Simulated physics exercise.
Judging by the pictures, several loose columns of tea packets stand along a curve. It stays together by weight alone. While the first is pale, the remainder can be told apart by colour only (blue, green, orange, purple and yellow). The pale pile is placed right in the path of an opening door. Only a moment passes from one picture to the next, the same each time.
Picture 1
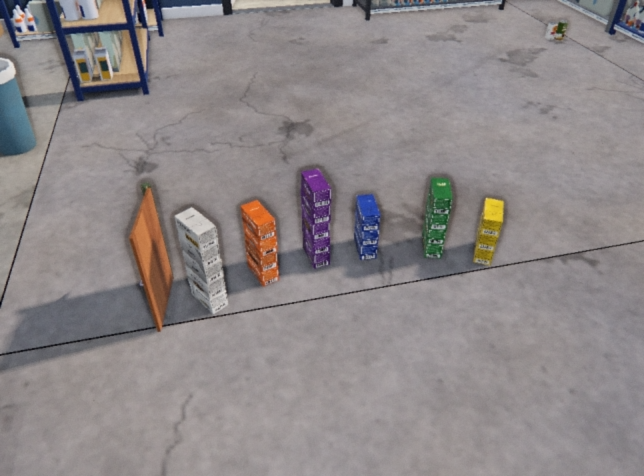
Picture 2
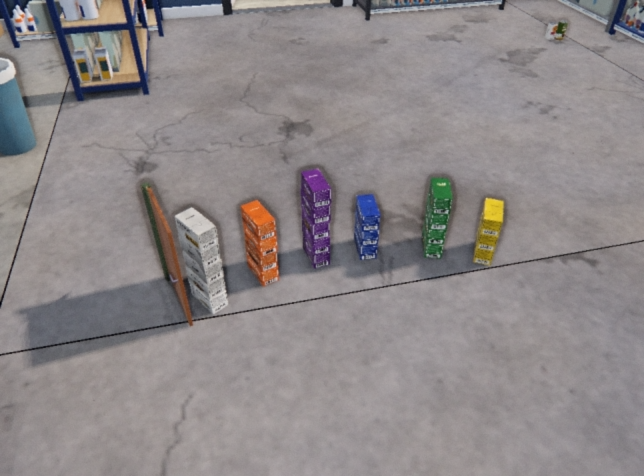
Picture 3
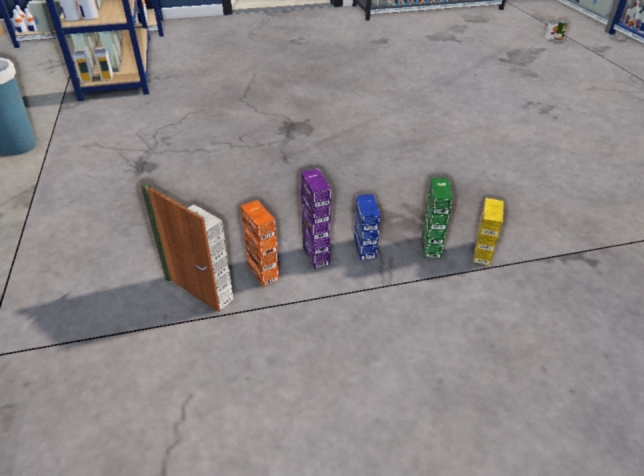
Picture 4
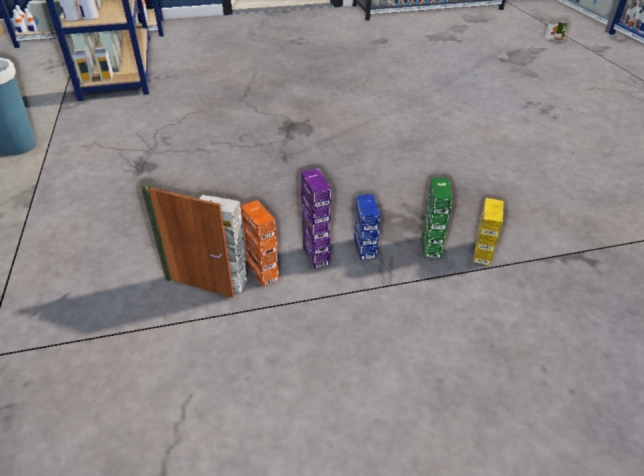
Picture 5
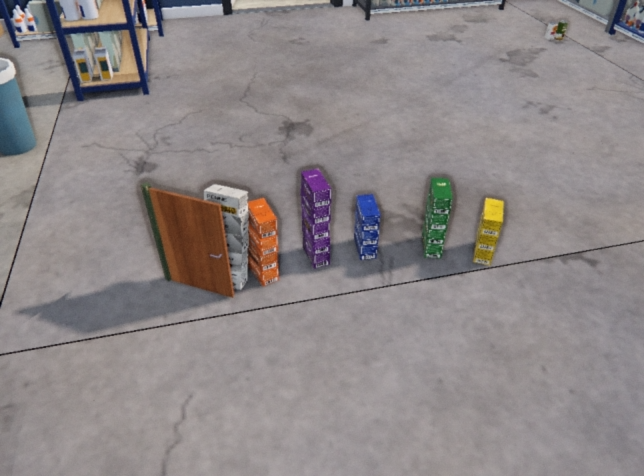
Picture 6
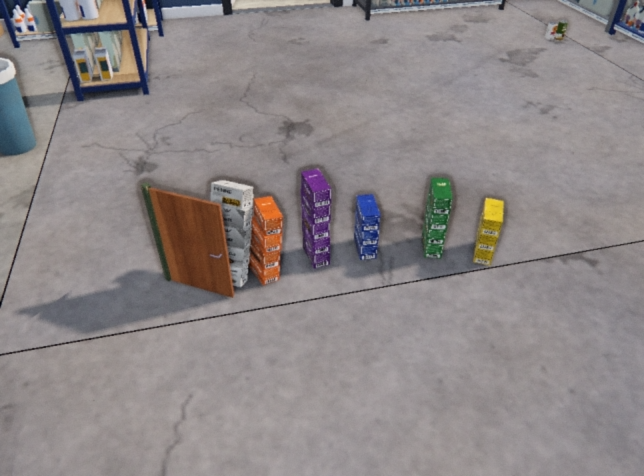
A brown door swung round toward a row of coloured stacks of packets on a concrete floor and pushed the pale stack, which leaned right as the orange one beside it shifted slightly.
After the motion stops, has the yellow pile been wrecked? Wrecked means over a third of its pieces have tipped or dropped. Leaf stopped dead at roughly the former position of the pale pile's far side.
Yes, it is wrecked.
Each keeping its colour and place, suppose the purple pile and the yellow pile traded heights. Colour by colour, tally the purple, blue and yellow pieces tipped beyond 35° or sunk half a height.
It works out to purple 3, then blue 2, then yellow 0.
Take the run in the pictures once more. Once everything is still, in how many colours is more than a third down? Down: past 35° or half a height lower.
5.
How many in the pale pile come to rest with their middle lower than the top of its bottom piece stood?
The pale count is 5.
Just after the last frame, 5 of the pale pile down; none of the 3 yellow packets down (4 of 19 in all colours); top yellow packet unmoved; top orange packet tilted clearly, half its height lower.
A moment on, 5 of the pale pile down; none of the 3 yellow packets down (12 of 19 in all colours); top yellow packet unmoved; top purple packet on its side.
When it is over, 5 of the pale pile down; 3 of the 3 yellow packets down (19 of 19 in all colours); top yellow packet on its side; top green packet on its side. In pixels of the last frame, middles, top yellow packet near (566, 265), top green packet near (540, 234).
